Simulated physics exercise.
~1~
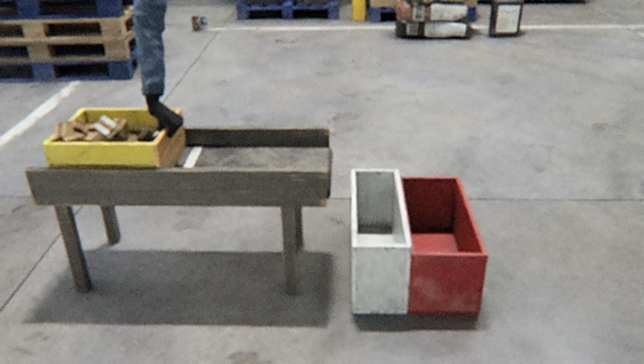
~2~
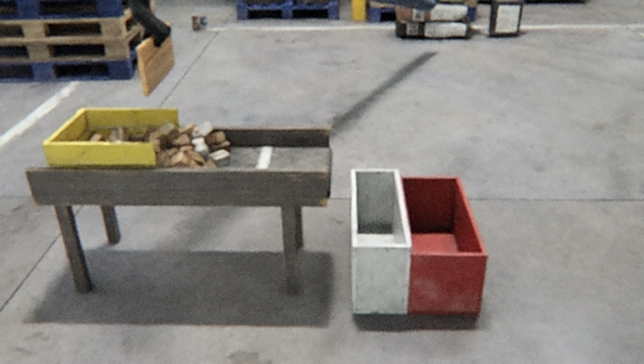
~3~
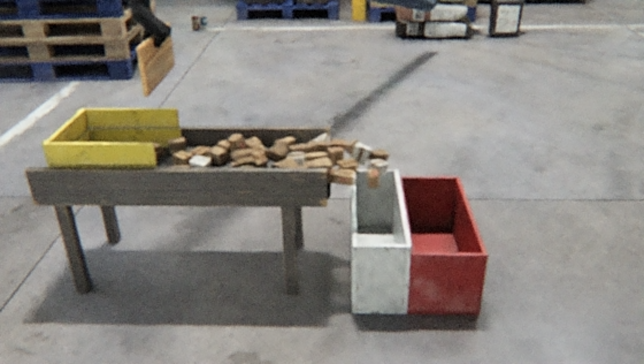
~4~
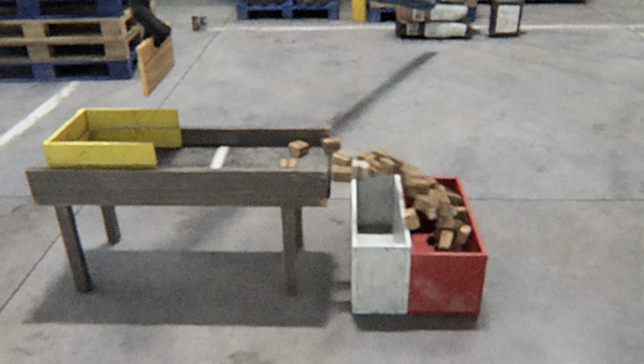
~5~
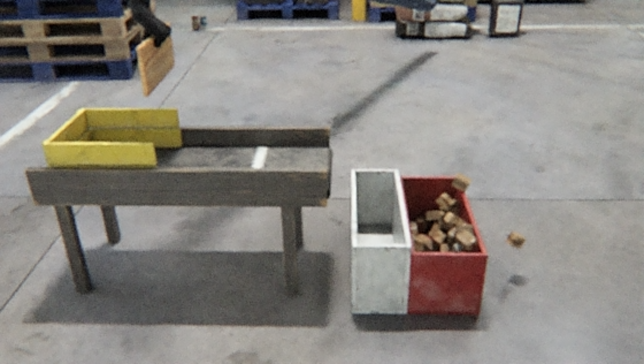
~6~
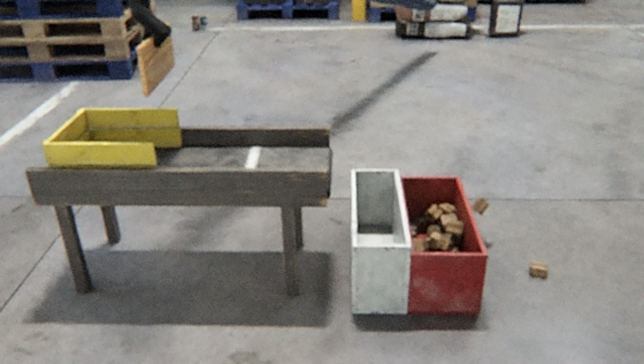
Small brown blocks spilled from a yellow pen once a hand lifted its wooden gate, slid right along a grey belt and flew over the white tote, mostly landing in the red one, though a couple ended up on the floor beyond.
